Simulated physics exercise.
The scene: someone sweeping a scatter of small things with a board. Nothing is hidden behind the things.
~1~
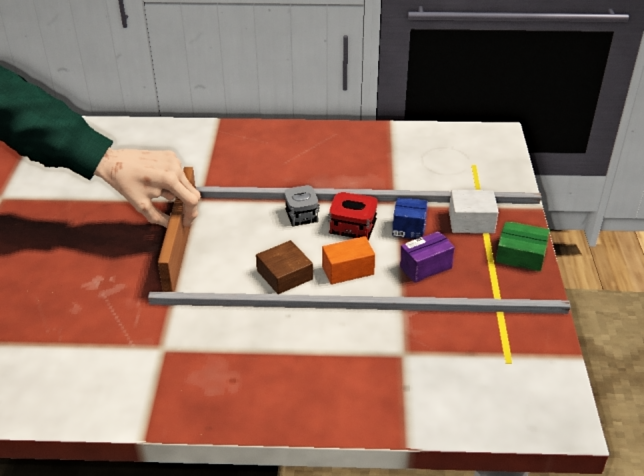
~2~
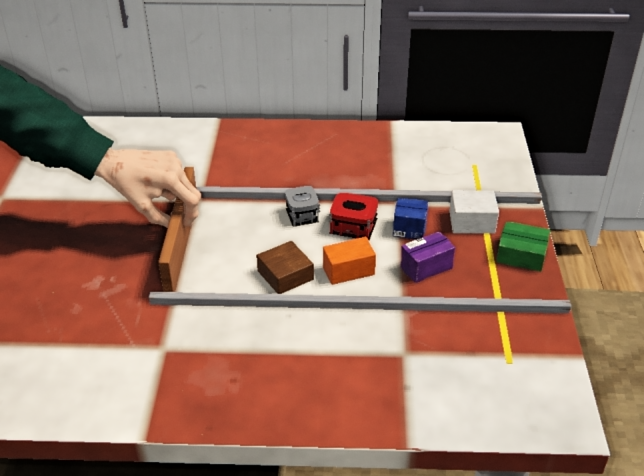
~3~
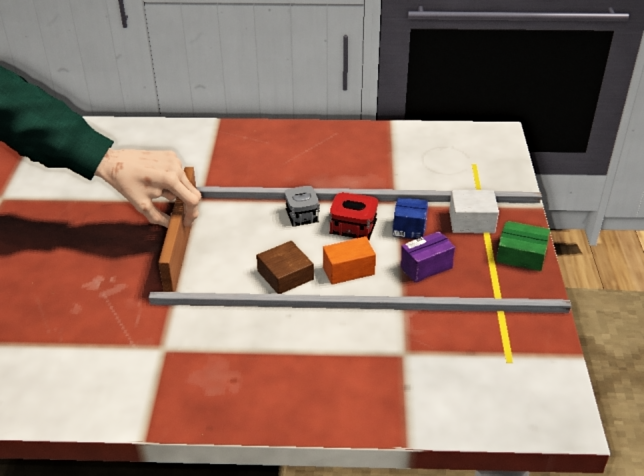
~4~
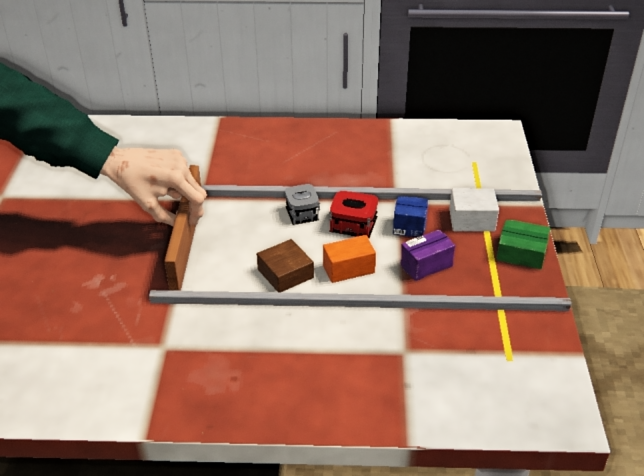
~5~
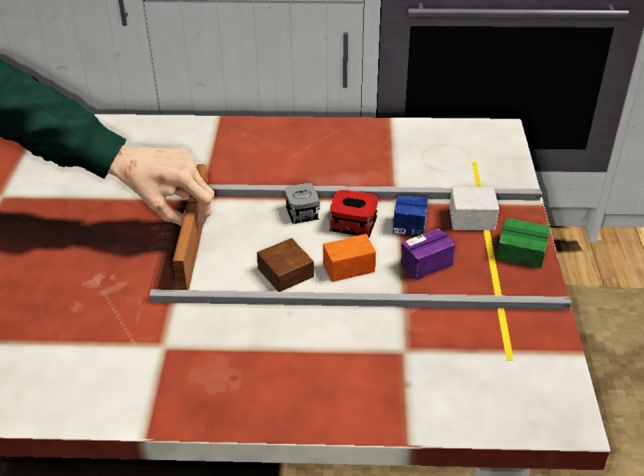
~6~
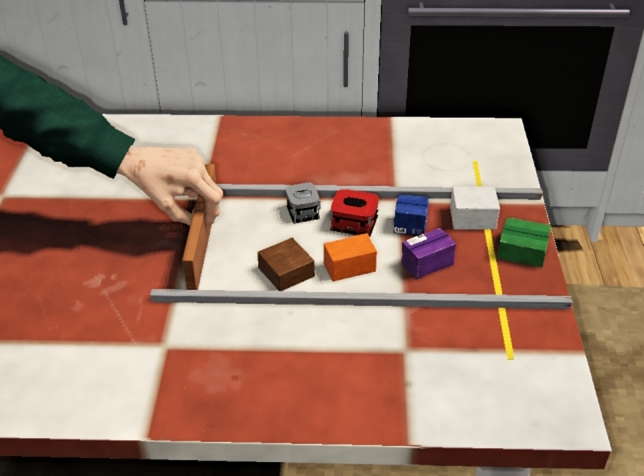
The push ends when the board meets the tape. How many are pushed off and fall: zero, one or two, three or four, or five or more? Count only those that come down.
Here the number that fall off is three or four.
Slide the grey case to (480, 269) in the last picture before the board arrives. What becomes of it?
It is kept.
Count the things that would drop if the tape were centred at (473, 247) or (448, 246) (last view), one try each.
The counts: 4 and 2.
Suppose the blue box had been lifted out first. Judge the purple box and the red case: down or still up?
The purple box goes over; the red case survives.
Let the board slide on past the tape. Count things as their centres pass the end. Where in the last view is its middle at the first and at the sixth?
At (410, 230) for the first, at (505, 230) for the sixth.
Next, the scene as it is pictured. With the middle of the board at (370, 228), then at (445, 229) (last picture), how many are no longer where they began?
By then 8, and 8.
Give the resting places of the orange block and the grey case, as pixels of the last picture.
Near (563, 264) and (500, 208).
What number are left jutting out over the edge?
2 of them.
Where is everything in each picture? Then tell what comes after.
In the first frame, green box (523, 246); white block (473, 212); purple box (427, 257); board (179, 228); tape (489, 251).
In the second frame, white block (474, 211); blue box (410, 219).
In the third frame, purple box (427, 257); grey case (302, 206).
In the fourth frame, green box (523, 244); orange block (349, 259).
In the fifth frame, white block (474, 208); board (193, 226).
In the sixth frame, green box (524, 242); white block (474, 208); purple box (428, 253); board (201, 225); tape (491, 247).
Early on, none off yet; green box at rest near (524, 242); white block at rest near (474, 208); purple box at rest near (428, 253).
A while later, none off yet; green box travelled about its own width near (552, 238); white block travelled about its own width near (527, 209); purple box travelled well along near (519, 259).
Finally, the number that fall off is three or four; lost, blue box, purple box, white block and green box.
